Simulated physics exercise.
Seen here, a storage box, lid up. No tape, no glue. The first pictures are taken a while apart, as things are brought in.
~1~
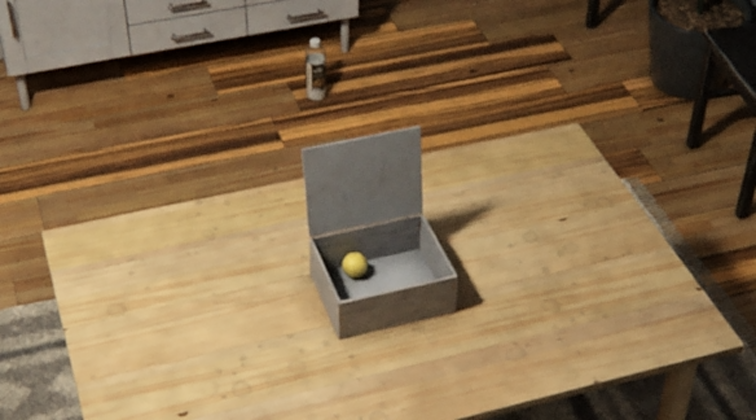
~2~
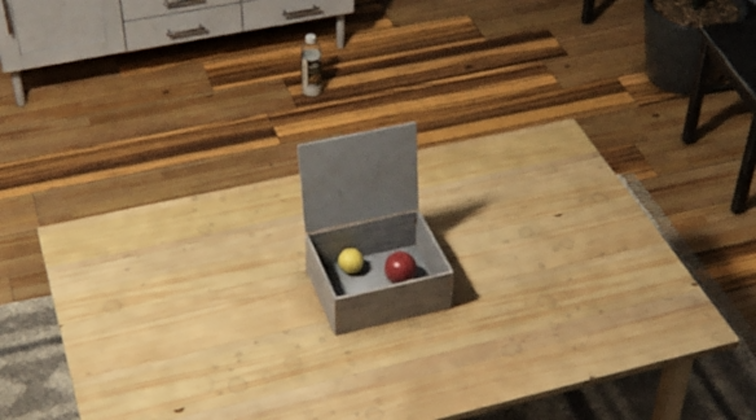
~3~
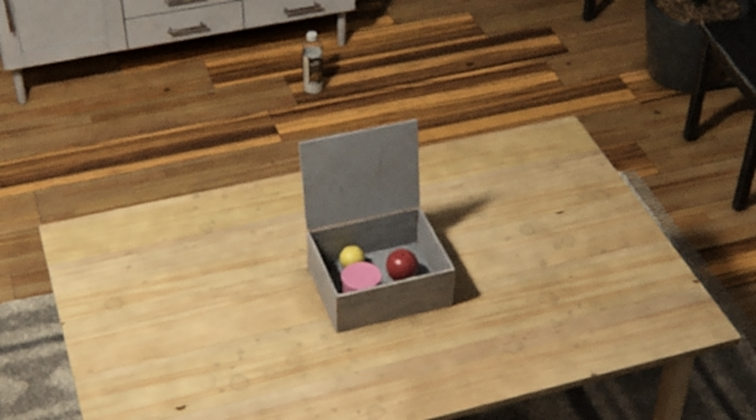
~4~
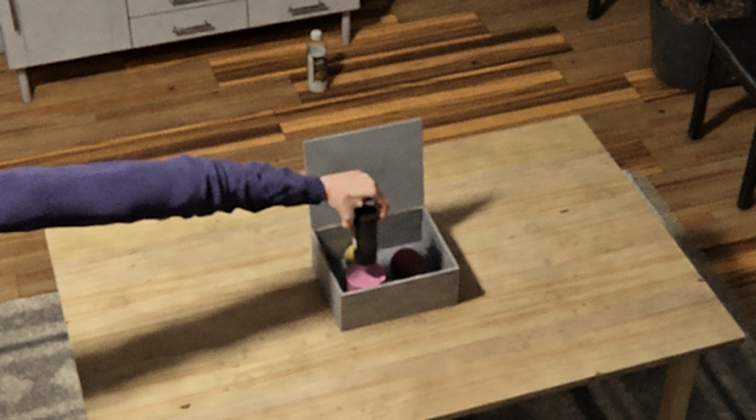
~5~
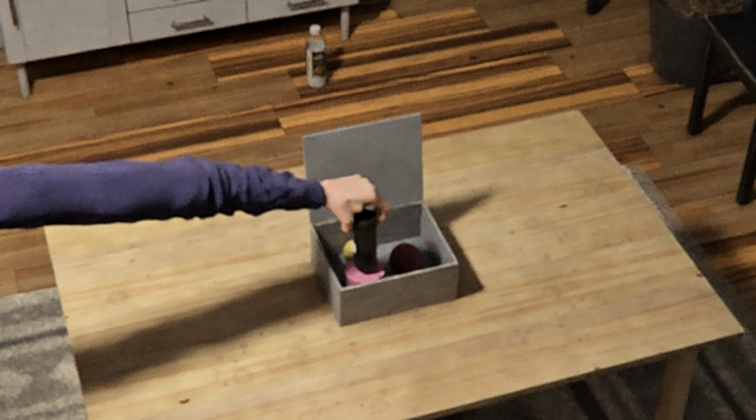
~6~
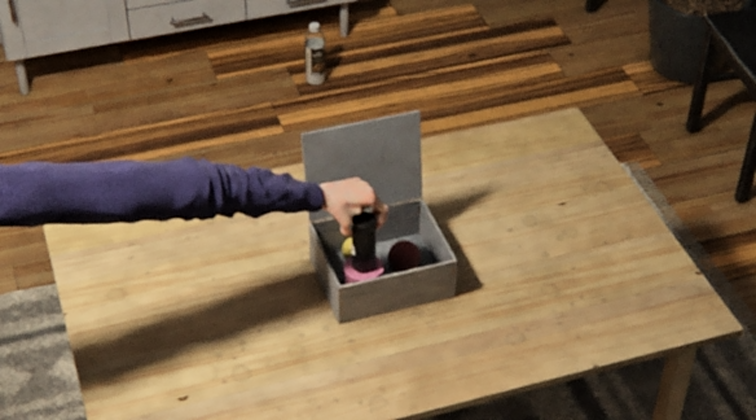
A red apple and then a pink round item appeared beside a yellow lemon in the open grey box, and a hand in a purple sleeve lowered a black shaker slightly in among them.
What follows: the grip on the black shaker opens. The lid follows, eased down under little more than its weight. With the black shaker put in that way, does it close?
As it turns out, it is held up.
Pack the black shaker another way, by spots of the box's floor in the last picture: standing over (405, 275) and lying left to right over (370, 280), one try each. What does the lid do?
First try: It will not close; second try: It sits on the rim.
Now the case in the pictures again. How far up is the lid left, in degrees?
Some 40° above the rim.
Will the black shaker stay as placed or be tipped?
It keeps its pose.
Then, 1.20 s past the last view, lid starting down.
Then, 1.60 s past the last view, lid 64° above the rim.
Then, 1.80 s past the last view, lid 42° above the rim.
Then, 3.50 s past the last view, black shaker resting near (364, 244).
Finally, lid 42° above the rim; all 4 still in place. Final places as the last picture's camera would see them, black shaker near (364, 244).
